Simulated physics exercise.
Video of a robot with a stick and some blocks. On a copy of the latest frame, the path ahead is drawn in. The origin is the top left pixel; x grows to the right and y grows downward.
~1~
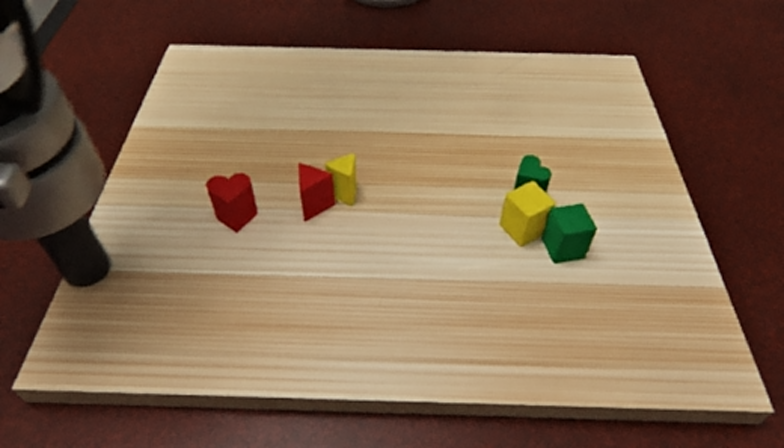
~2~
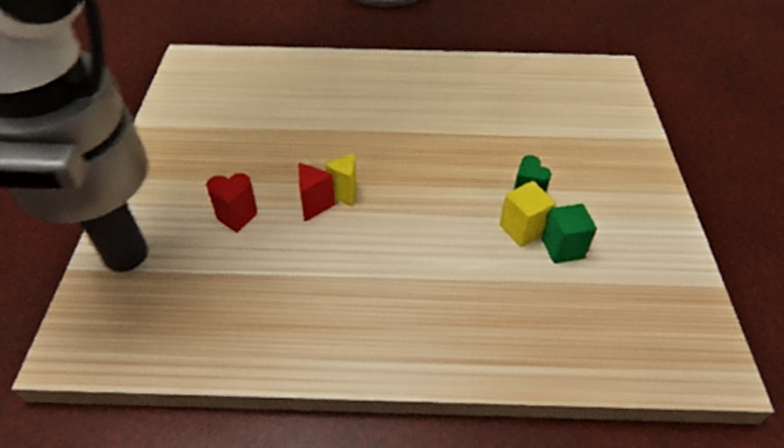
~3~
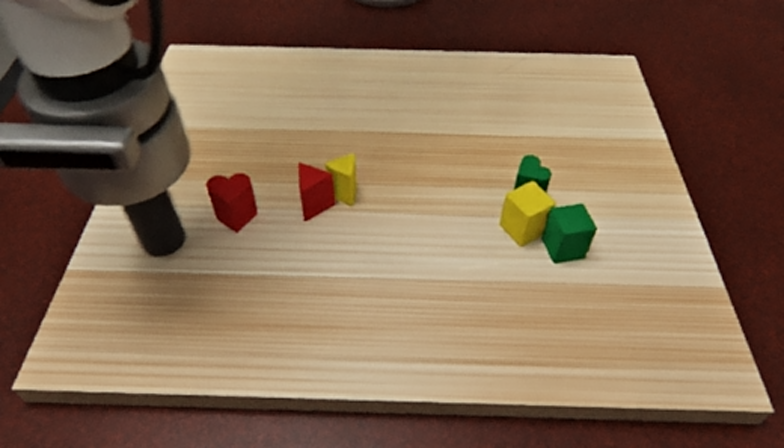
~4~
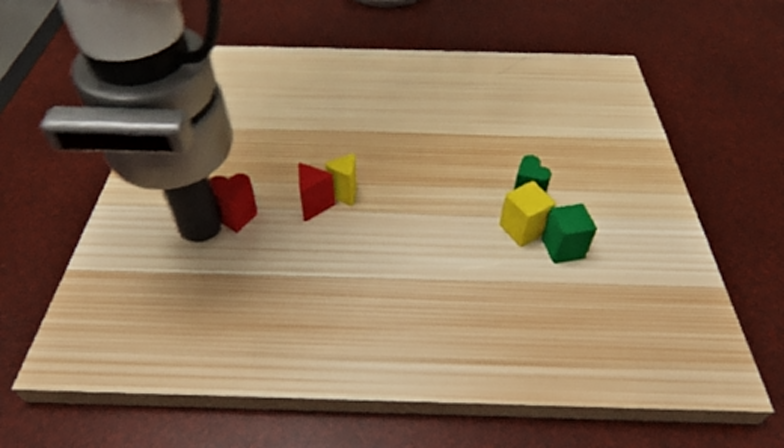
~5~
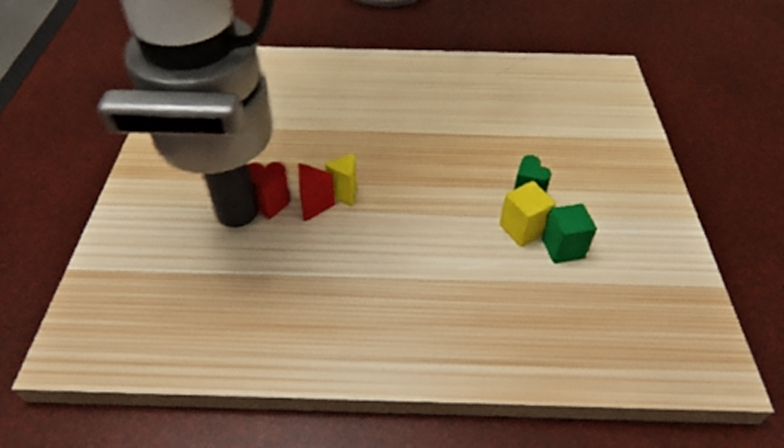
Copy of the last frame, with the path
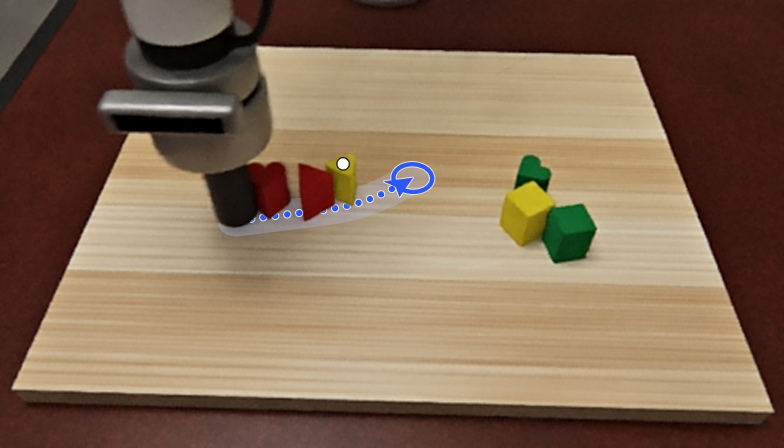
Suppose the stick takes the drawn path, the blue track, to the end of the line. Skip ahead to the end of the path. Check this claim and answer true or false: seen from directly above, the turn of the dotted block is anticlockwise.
The statement is true.
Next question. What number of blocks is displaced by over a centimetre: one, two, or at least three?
My count: 3 or more.
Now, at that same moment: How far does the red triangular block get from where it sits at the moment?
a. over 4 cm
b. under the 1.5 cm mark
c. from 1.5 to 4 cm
a.
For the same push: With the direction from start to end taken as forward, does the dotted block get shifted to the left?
My answer is yes.
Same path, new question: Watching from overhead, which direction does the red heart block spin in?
It rotates counterclockwise.
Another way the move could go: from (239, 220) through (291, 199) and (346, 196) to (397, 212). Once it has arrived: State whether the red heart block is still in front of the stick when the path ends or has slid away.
The stick passes it.
The line goes from (239, 220) via (302, 213) and (363, 201), ending at (413, 178); the dot is on the yellow triangular block.
The first path, step by step. One third of the way, stick (303, 204); red heart block (306, 156), turned 40° anticlockwise; red triangular block (333, 169); yellow triangular block (353, 158).
Two thirds of the way, stick (364, 193); red heart block (309, 154), turned 50° anticlockwise; red triangular block (386, 154), turned 50° anticlockwise; yellow triangular block (371, 142), turned 55° anticlockwise.
At the end, stick (413, 170); red heart block (309, 154), turned 50° anticlockwise; red triangular block (435, 132), turned 45° anticlockwise; yellow triangular block (371, 141), turned 60° anticlockwise.
